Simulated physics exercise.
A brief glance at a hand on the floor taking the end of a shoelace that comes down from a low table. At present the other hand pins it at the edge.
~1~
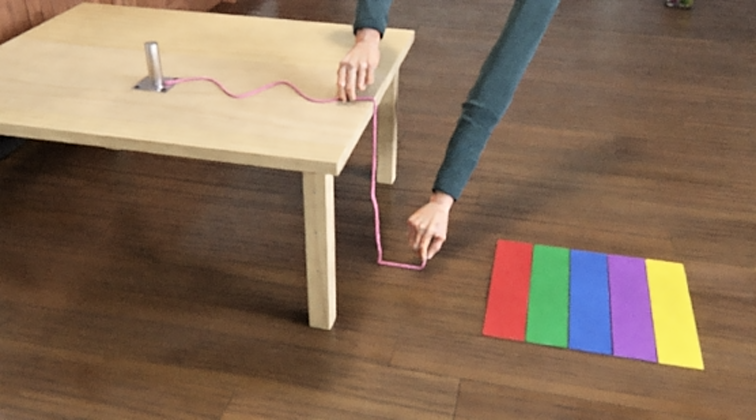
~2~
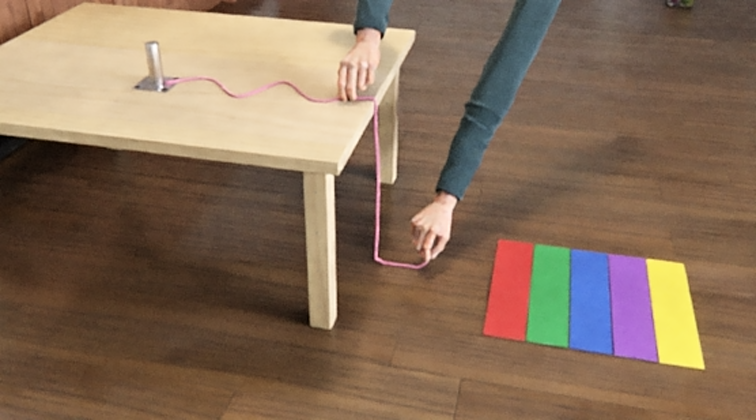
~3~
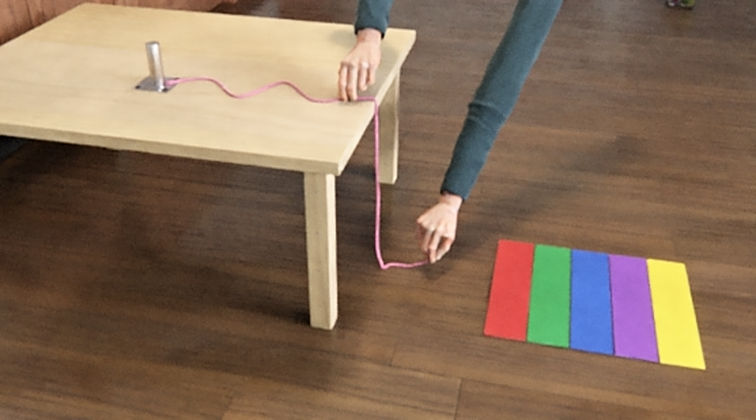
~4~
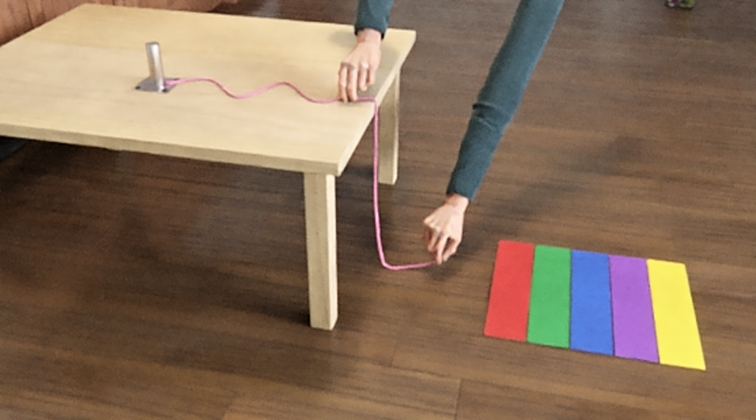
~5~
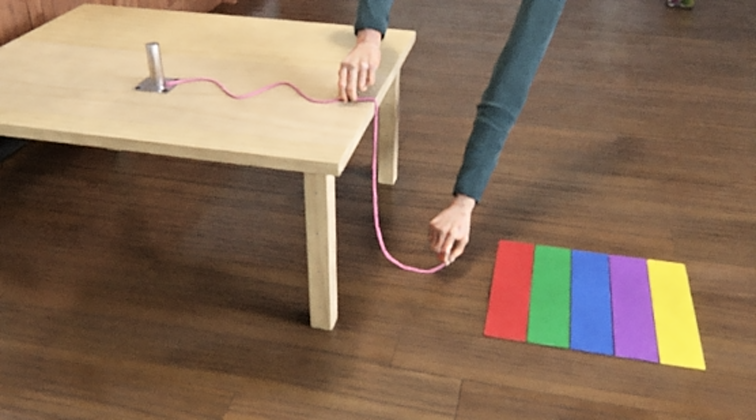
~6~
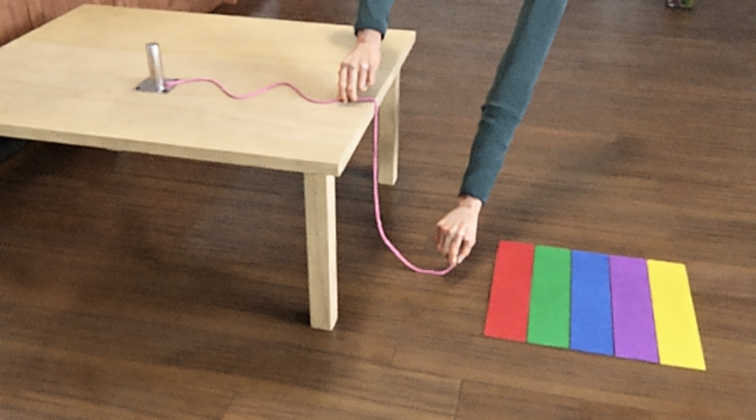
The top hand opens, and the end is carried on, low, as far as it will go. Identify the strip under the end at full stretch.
Strip: Purple.
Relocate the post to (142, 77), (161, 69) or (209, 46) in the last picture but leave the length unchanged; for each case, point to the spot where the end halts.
One per try, in order: (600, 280), (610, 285), (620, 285).
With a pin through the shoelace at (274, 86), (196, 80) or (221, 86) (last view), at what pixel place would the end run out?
For the three tries you'd see (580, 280), (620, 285) and (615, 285).
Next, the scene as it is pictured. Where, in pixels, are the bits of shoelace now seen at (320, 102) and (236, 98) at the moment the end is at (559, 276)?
Approx. (377, 114); approx. (262, 94).
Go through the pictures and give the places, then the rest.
The first picture shows end (426, 257); red (505, 318); green (548, 324); blue (590, 331); purple (634, 338); yellow (678, 344).
The second picture shows end (429, 257); shoelace through (207, 79) (255, 92) (307, 97) (375, 115) (378, 186) (376, 255).
The third picture shows end (434, 258).
The fourth picture shows end (441, 259); shoelace through (207, 79) (255, 93) (307, 98) (376, 116) (375, 187) (381, 255).
The fifth picture shows end (448, 260).
The sixth picture shows end (455, 262); shoelace through (207, 80) (255, 94) (307, 99) (376, 116) (375, 187) (396, 252).
Soon after, end near (559, 276); over green.
Then, end near (603, 282); over blue.
At full stretch, end near (631, 286); over purple. The purple one.
